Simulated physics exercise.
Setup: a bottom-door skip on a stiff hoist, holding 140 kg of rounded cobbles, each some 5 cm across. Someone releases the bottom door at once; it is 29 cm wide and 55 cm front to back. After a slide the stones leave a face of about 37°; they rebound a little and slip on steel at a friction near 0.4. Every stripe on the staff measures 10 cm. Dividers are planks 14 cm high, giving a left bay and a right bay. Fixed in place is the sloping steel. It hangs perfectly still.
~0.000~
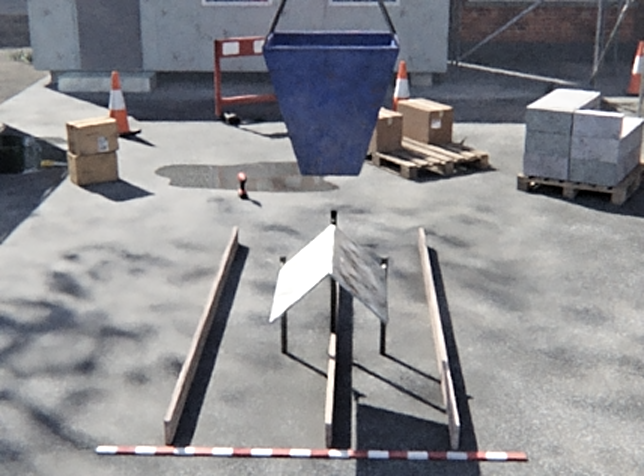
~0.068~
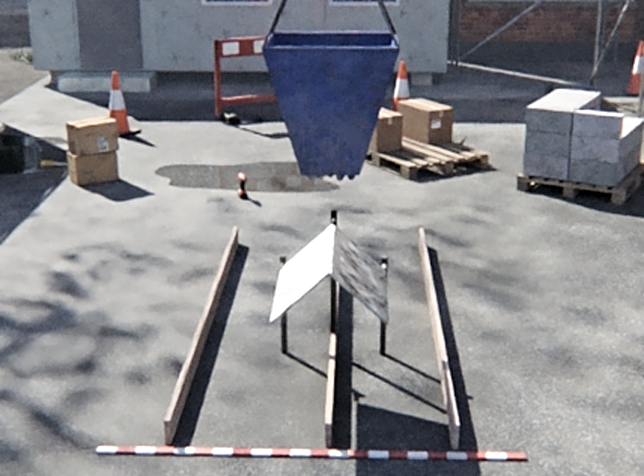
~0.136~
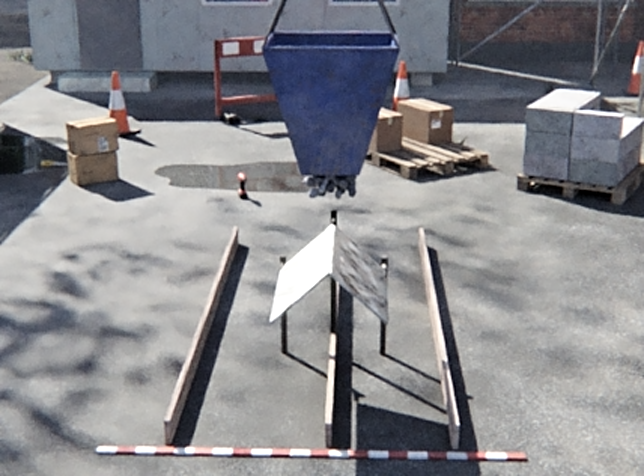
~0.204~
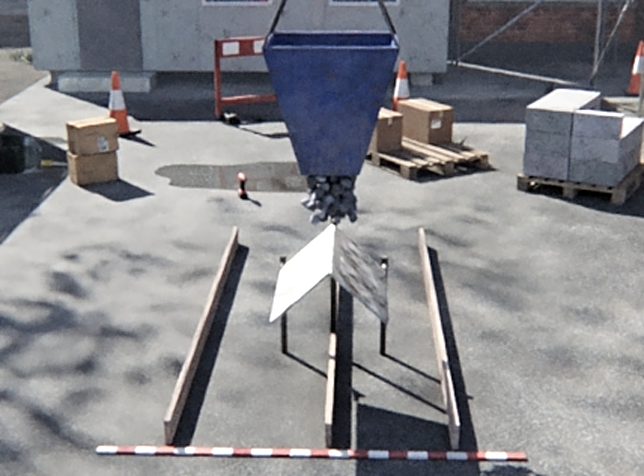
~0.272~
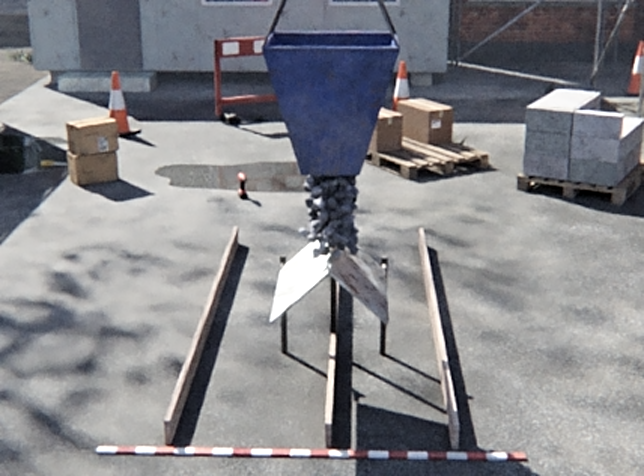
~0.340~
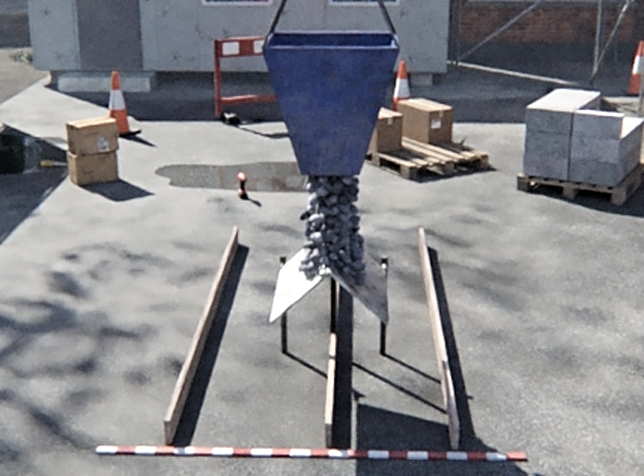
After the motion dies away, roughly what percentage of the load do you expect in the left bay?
I would expect roughly 44 per cent in the left bay.
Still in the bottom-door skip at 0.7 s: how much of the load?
About 0 %.
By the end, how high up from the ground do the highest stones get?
Some 18 cm up.
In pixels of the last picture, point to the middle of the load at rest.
Their centre ends up around (398, 387).
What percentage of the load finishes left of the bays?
Close to 0 in a hundred.
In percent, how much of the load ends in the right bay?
About 25 per cent of it.
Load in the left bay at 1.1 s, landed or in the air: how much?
Something like 45 percent.
After 0.7 s, 0 % in the bottom-door skip, 45 % on the steel, 25 % falling or lying in the left bay, 25 % falling or lying in the right bay, 5 % falling or lying right of the bays; the stones farthest right are at (490, 384).
After 1.1 s, 0 % in the bottom-door skip, 2 % on the steel, 2 % falling or lying left of the bays, 43 % falling or lying in the left bay, 24 % falling or lying in the right bay, 28 % falling or lying right of the bays; the stones farthest right are at (586, 390).
After 1.7 s, 0 % in the bottom-door skip, 2 % falling or lying left of the bays, 44 % falling or lying in the left bay, 23 % falling or lying in the right bay, 30 % falling or lying right of the bays.
After 2.6 s, 0 % in the bottom-door skip, 2 % falling or lying left of the bays, 44 % falling or lying in the left bay, 23 % falling or lying in the right bay, 30 % falling or lying right of the bays.
After 4.5 s, 0 % in the bottom-door skip, 2 % left of the bays, 44 % in the left bay, 23 % in the right bay, 30 % right of the bays.
